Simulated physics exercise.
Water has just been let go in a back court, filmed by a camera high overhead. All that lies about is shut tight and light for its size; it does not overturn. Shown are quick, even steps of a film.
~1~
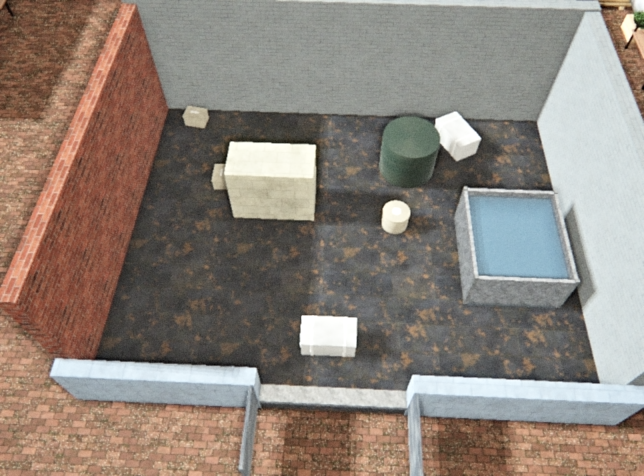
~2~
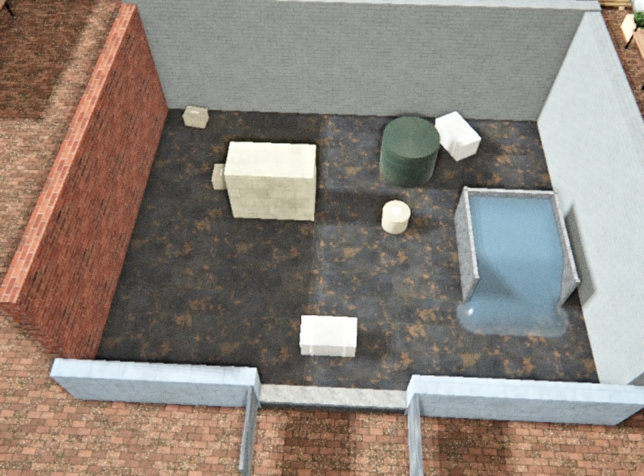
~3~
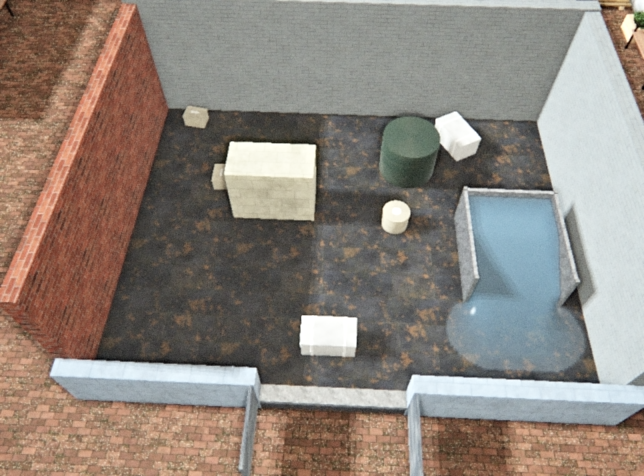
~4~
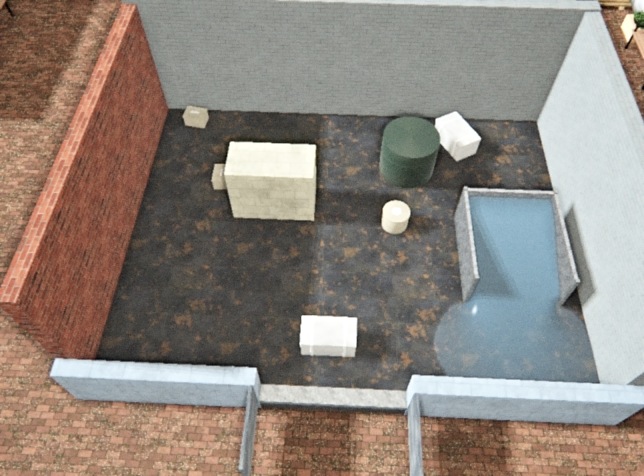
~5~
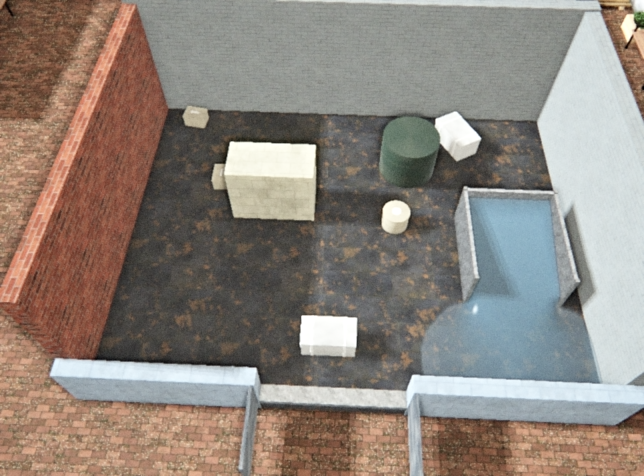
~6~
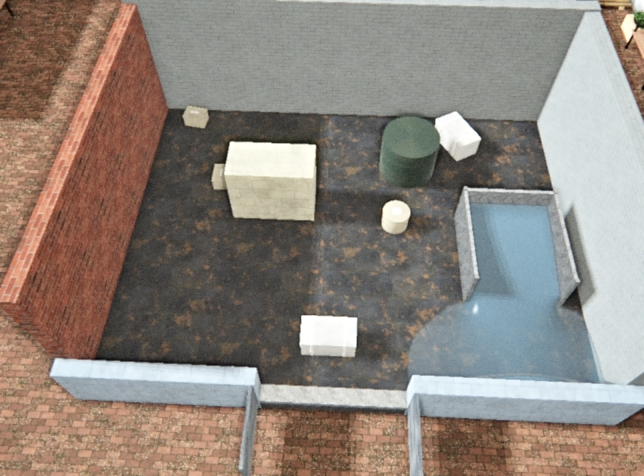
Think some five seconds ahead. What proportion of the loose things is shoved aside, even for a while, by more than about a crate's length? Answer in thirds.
Less than a third.
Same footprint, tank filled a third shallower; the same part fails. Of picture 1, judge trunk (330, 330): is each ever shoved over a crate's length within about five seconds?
Answer: It went the full distance.
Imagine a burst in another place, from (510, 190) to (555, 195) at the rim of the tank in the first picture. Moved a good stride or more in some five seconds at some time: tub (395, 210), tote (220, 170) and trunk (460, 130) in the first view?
Result per item - short of that distance / displaced that far / displaced that far.
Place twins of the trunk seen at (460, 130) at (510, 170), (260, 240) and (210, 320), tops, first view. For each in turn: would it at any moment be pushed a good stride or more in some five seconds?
Each in turn: Stays in place, pushed clear, pushed clear.
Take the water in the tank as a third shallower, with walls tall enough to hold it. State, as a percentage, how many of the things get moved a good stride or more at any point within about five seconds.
Around 20 in a hundred.
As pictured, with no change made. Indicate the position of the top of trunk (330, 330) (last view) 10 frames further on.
It should be around (294, 313).
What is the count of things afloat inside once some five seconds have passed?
It adds up to 1.
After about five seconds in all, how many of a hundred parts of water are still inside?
I make it 92 per cent.
A moment on, 0 of 5 are well off their spots; 0 afloat.
Next, 1 of 5 are well off their spots; 0 afloat.
Later, 1 of 5 are well off their spots; 0 afloat.
In the end, 1 of 5 are well off their spots, and 1 have been at some point; 1 afloat.
